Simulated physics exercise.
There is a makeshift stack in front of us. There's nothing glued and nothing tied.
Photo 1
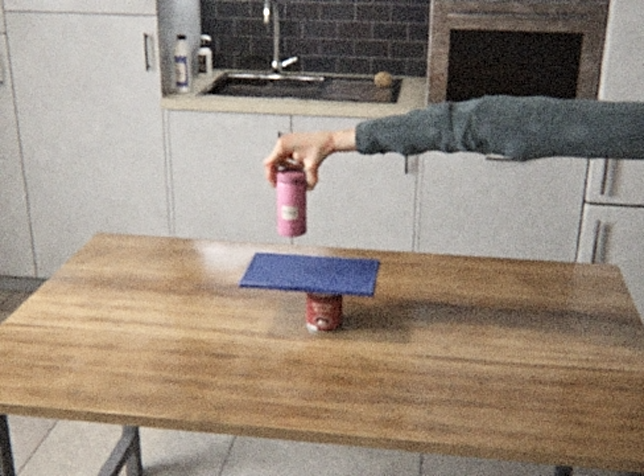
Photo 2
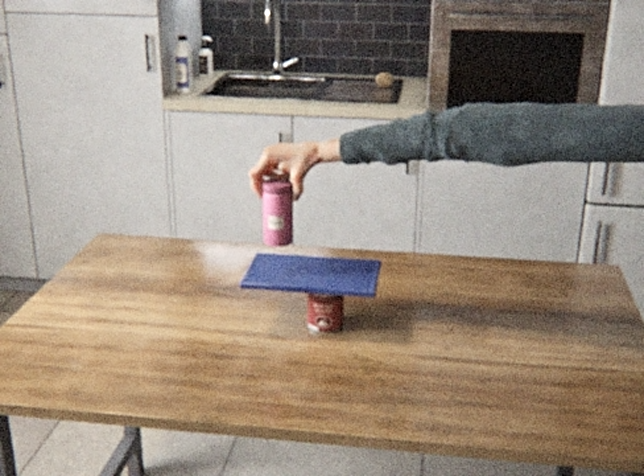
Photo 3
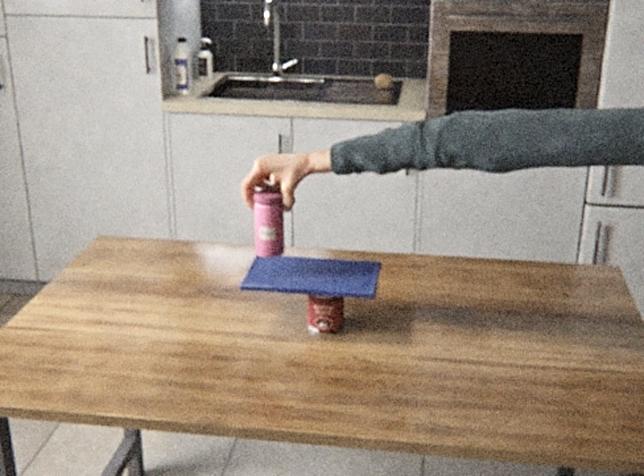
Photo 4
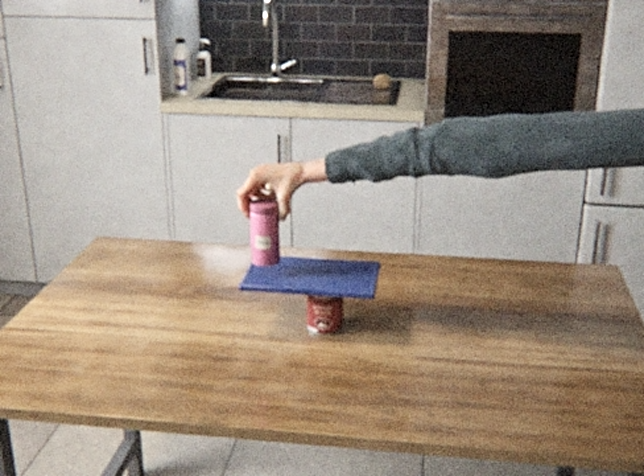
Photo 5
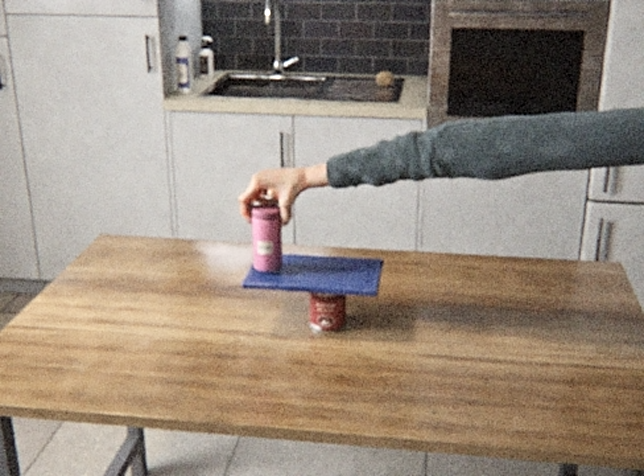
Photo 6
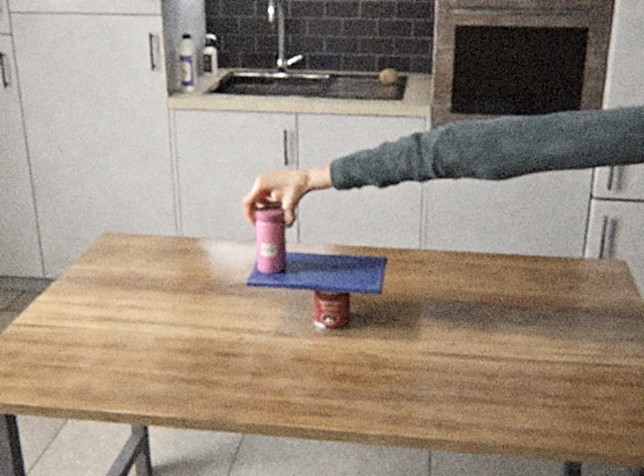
A hand in a dark green sleeve lowered a pink jar, drifting slightly left, onto the left end of a blue board resting on a red tin, and kept hold of it there.
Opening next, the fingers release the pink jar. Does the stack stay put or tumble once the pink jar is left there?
It tumbles.
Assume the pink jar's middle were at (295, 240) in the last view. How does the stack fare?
Outcome: Collapse.
Then, 0.40 s on from there, pink jar now fallen; blue lid turned 55° from how it was put.
Then, 0.50 s on from there, blue lid turned 51° from how it was put.
Then, 0.70 s on from there, blue lid now fallen.
Then, 1.00 s on from there, things are still on the move.
In the end, fallen, blue lid and pink jar; red tin unmoved. The stack comes apart.
